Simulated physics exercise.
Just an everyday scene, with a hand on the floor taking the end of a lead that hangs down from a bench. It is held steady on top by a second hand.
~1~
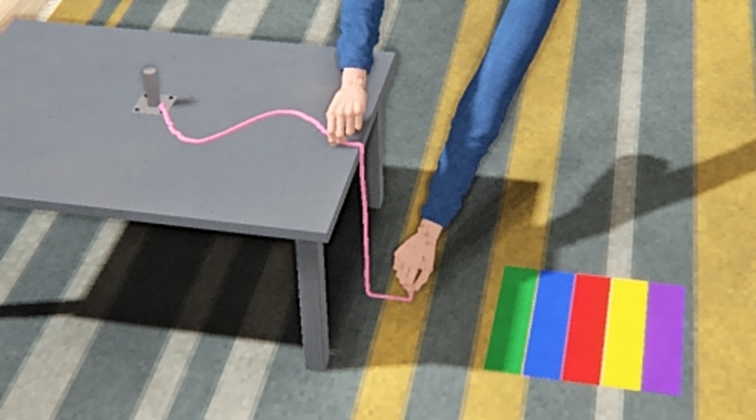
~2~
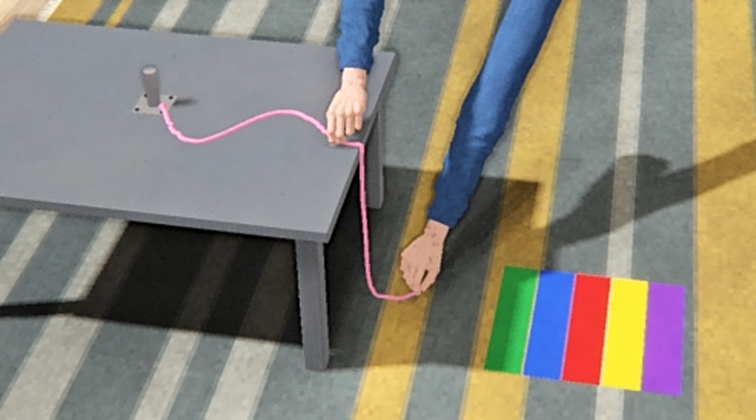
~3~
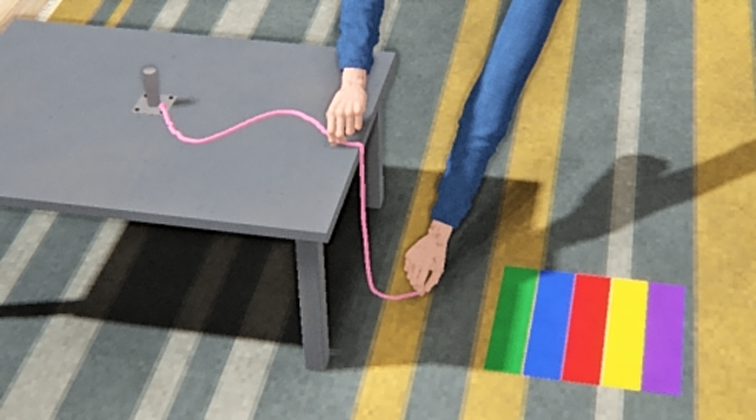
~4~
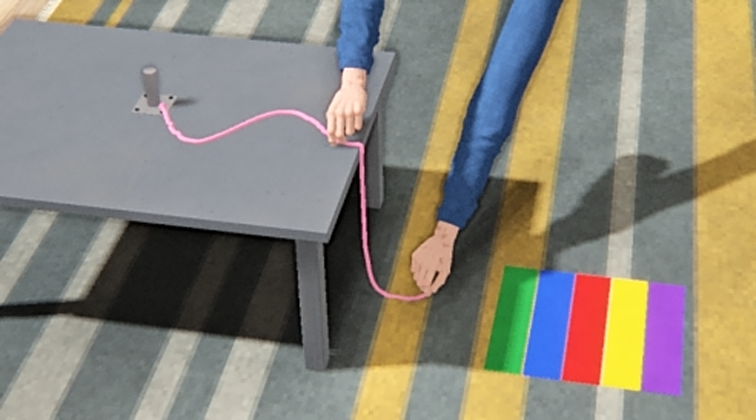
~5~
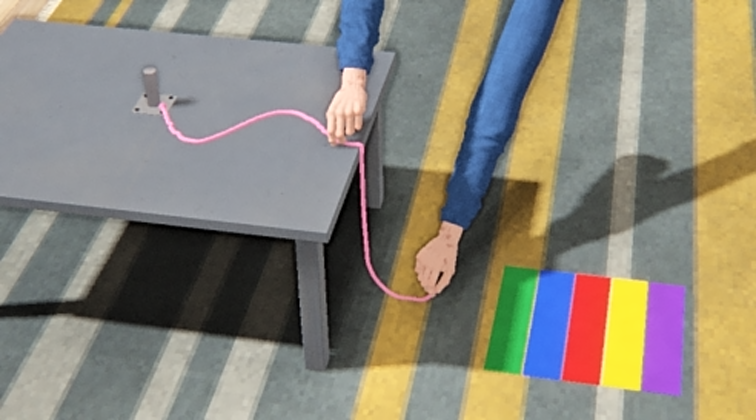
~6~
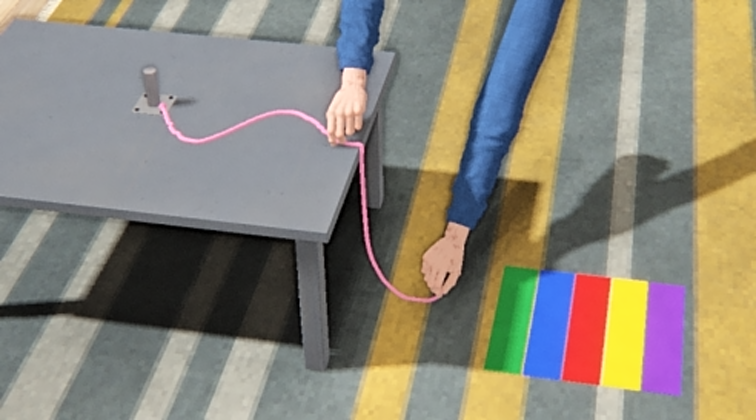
A pink cord runs in a wavy line from a small upright post across a grey table and hangs over its right edge to a striped carpet, seen from above at an angle. One blue-sleeved hand rests on the cord at the edge, with green, blue, red, yellow and purple bands at lower right. The other hand, holding the cord's end near the floor, slides slightly right, curving the hanging part, while the view stays still.
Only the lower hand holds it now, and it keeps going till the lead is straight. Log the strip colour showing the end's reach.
Reach: Yellow strip.
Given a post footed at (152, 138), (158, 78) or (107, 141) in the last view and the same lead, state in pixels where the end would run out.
First close to (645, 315), next close to (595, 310), last close to (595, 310).
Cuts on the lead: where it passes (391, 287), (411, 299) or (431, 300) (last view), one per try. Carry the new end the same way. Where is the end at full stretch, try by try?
Try 1: (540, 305); try 2: (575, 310); try 3: (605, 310).
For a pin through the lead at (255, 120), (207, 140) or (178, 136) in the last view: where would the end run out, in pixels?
Per try (px, approx.): (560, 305); (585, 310); (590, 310).
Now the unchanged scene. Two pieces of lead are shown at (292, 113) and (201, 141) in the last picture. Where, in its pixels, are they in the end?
Around (340, 138), then around (244, 121).
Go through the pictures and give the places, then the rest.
The first picture shows end (413, 289); green (506, 353); blue (544, 357); red (583, 362); yellow (622, 367); purple (662, 372).
The second picture shows end (420, 290); lead through (172, 125) (229, 131) (304, 116) (359, 148) (364, 214) (369, 279).
The third picture shows end (424, 290).
The fourth picture shows end (430, 291); lead through (172, 125) (229, 131) (304, 116) (359, 148) (364, 214) (372, 279).
The fifth picture shows end (435, 292).
The sixth picture shows end (441, 293); lead through (172, 125) (229, 131) (304, 116) (359, 148) (365, 214) (384, 280).
A little later, end near (559, 307); over blue.
Next, end near (599, 311); over red.
When it is tight, end near (625, 315); over yellow. It halts on the yellow strip.
